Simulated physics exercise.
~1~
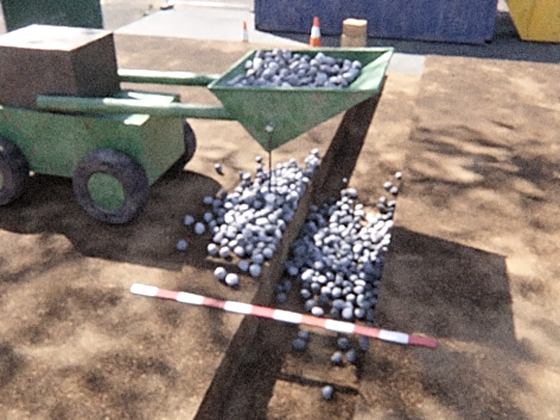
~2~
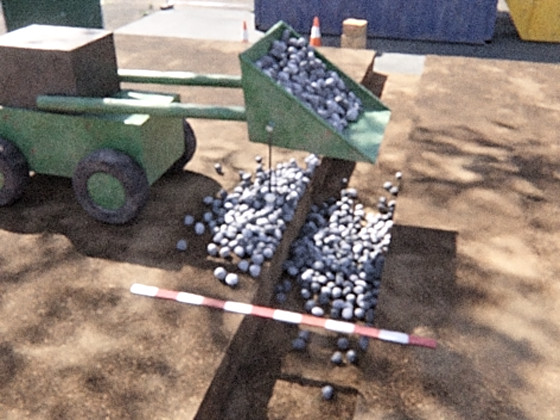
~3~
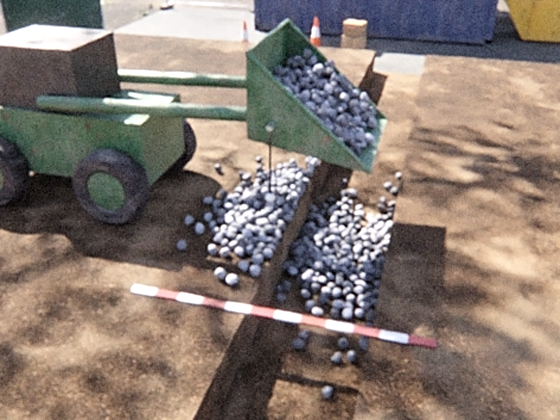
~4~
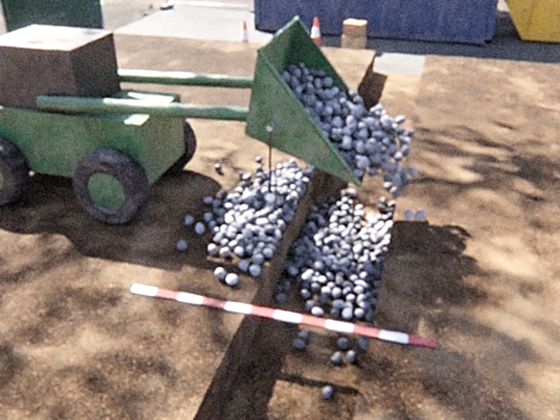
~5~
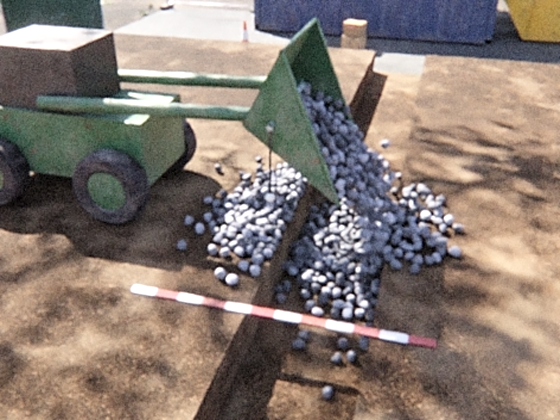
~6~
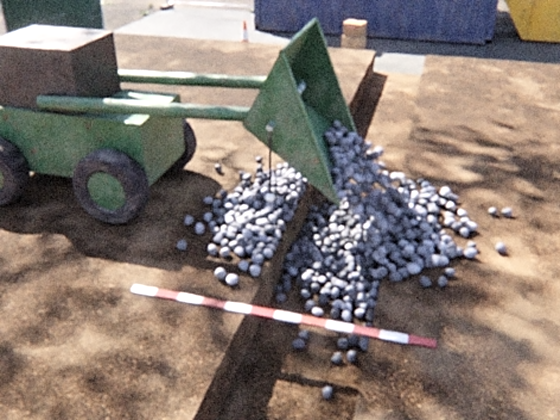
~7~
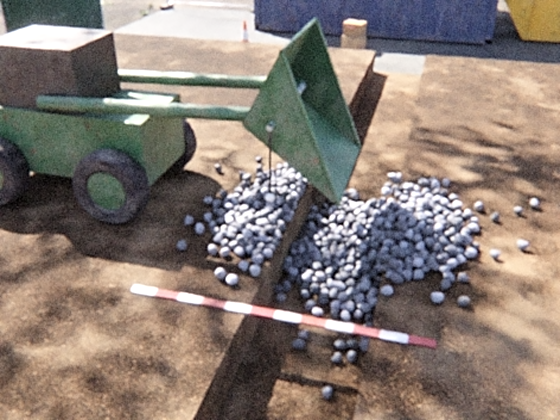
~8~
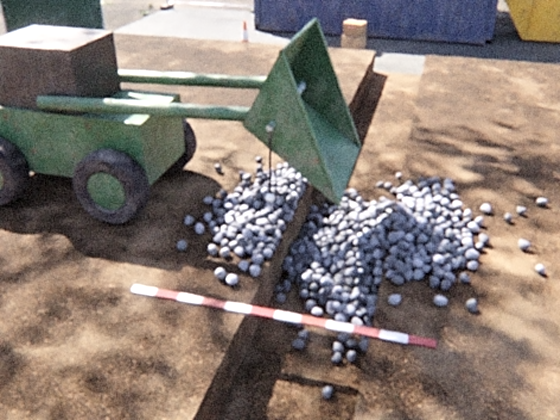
A green loader with dark wheels stands at the left of a sunlit dirt yard, seen from above and to one side, its bucket full of rounded grey stones. Below lie two heaps of similar stones, at and in a narrow trench, with a red and white striped pole in front and blue and yellow containers behind. The bucket tips down to the right, pauses while still full, then tilts further. Stones pour from its lip onto the trench pile and spill over the far ground. The bucket stops, empty and steeply tilted, above a broader heap with stray stones at right.
